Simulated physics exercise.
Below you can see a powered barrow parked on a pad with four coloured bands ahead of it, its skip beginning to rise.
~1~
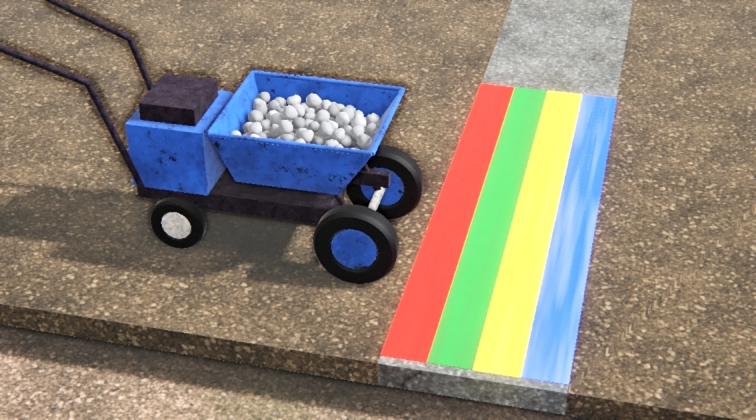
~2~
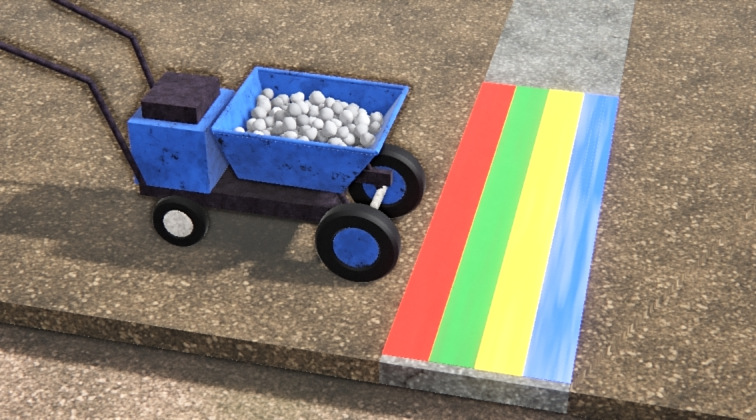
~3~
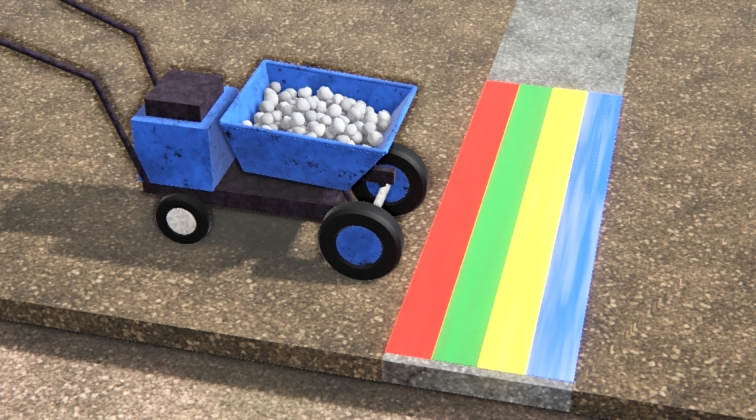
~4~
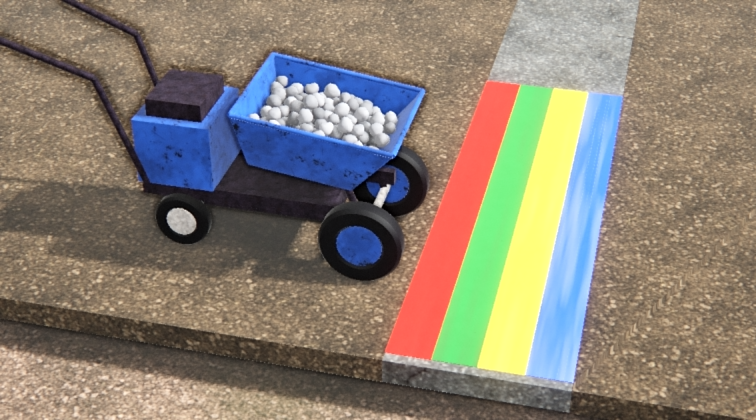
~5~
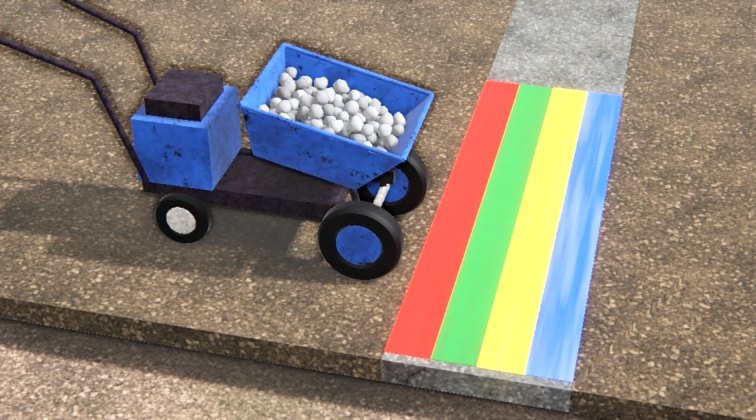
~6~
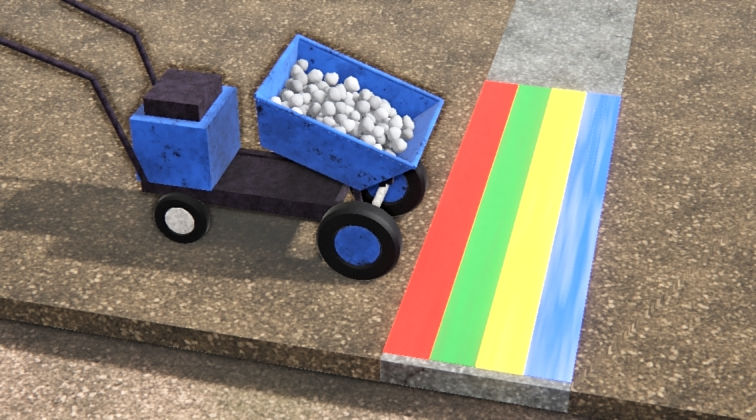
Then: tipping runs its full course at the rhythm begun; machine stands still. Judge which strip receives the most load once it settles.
The strip receiving the most is the yellow one.
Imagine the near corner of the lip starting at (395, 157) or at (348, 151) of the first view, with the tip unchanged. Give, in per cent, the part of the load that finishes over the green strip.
First place: Around 10 per cent. Second place: Around 40 per cent.
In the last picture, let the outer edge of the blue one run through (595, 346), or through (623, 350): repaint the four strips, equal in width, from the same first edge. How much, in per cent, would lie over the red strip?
Roughly 0 per cent, then roughly 0 per cent.
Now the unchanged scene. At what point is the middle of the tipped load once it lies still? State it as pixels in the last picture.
Close to (524, 261), more or less.
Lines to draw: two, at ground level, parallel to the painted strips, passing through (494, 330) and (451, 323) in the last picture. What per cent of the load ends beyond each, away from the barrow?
Estimate: 60 % and 90 %, respectively.
Soon after the last picture, skip tipped steeply; all in the skip.
A little later, skip tipped right over; most in the skip; a small part over the green strip; about a quarter over the yellow strip; a stray few over the blue strip.
Later still, skip tipped right over; a small part in the skip; a stray few over the red strip; about a quarter over the green strip; about a third over the yellow strip; about a quarter over the blue strip; a small part off the paint.
At rest, skip tipped right over; a stray few in the skip; a stray few over the red strip; about a quarter over the green strip; about a third over the yellow strip; about a quarter over the blue strip; a small part off the paint.
